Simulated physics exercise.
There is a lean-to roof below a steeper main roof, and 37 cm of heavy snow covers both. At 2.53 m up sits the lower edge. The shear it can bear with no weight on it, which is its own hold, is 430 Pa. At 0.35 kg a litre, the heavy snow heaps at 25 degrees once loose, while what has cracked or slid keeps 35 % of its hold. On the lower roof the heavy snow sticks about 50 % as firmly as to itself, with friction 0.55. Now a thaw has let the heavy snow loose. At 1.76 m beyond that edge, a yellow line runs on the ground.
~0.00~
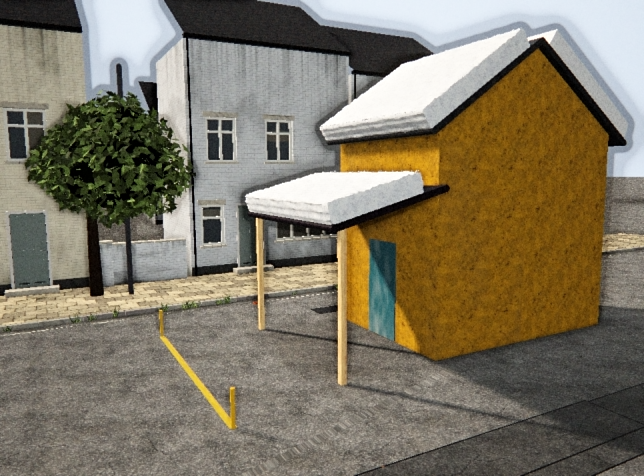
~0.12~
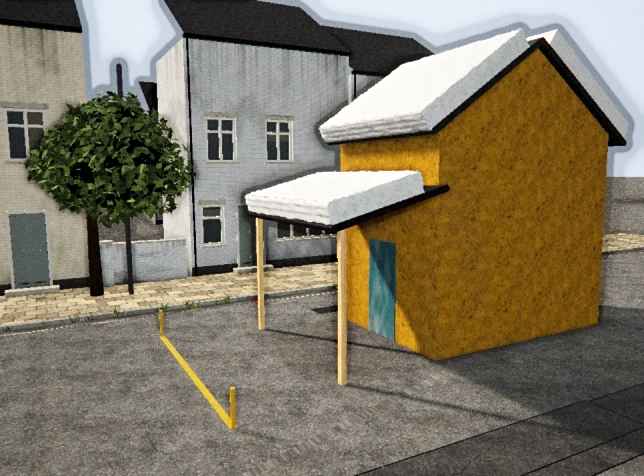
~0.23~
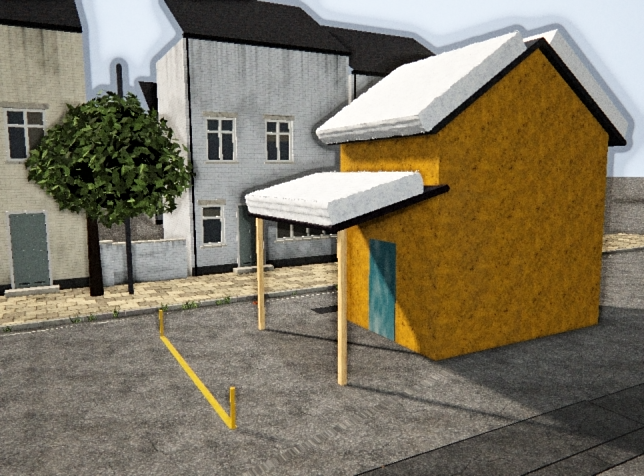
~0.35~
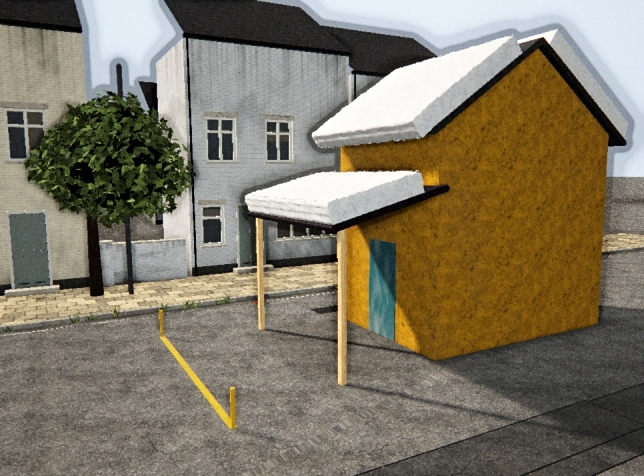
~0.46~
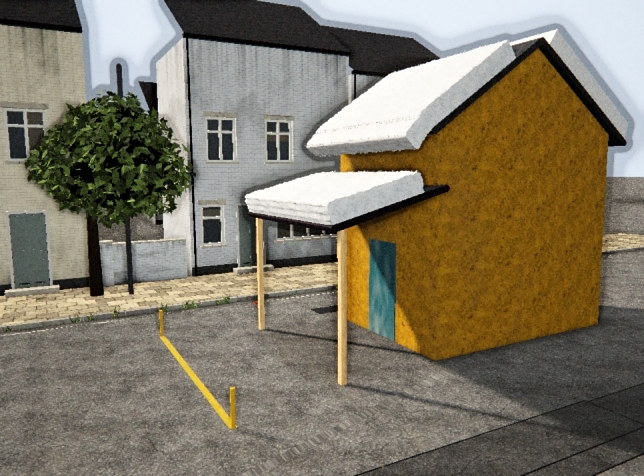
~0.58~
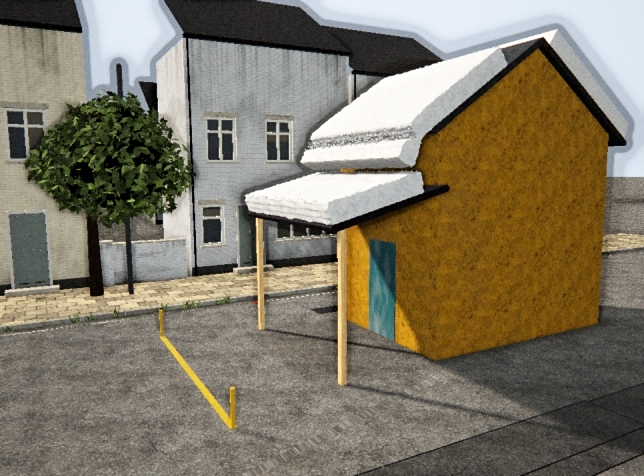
Snow slides slowly down the steep upper roof of an orange building and begins cracking.
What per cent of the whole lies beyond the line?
Roughly 34 %.
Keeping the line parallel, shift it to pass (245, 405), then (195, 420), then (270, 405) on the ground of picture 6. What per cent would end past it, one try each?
One by one: 40 in a hundred, 25 in a hundred, 50 in a hundred.
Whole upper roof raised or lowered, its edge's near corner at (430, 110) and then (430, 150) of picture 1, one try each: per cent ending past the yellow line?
In turn about 40 %, 20 %.
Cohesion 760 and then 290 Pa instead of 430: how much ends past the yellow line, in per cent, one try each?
Going in order, it's 20 % and then 40 %.
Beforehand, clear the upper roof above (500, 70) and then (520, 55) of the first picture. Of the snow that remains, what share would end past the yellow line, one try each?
About 18 per cent the first time and about 25 per cent the second.
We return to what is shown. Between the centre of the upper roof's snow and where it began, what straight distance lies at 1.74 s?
Straight-line shift: Roughly 4.2 m.
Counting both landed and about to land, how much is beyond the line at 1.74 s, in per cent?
0 percent.
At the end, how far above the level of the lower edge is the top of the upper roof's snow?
Height above lower edge: Approx. 0.8 m.
By 1.11 s, none is below the lower edge and 0 % is past the line.
By 1.74 s, 32 % is below the lower edge and 0 % is past the line.
By 2.37 s, 62 % is below the lower edge and 31 % is past the line.
By 3.00 s, 63 % is below the lower edge and 34 % is past the line.
By 3.70 s, at the end, 63 % is below the lower edge and 34 % is past the line.
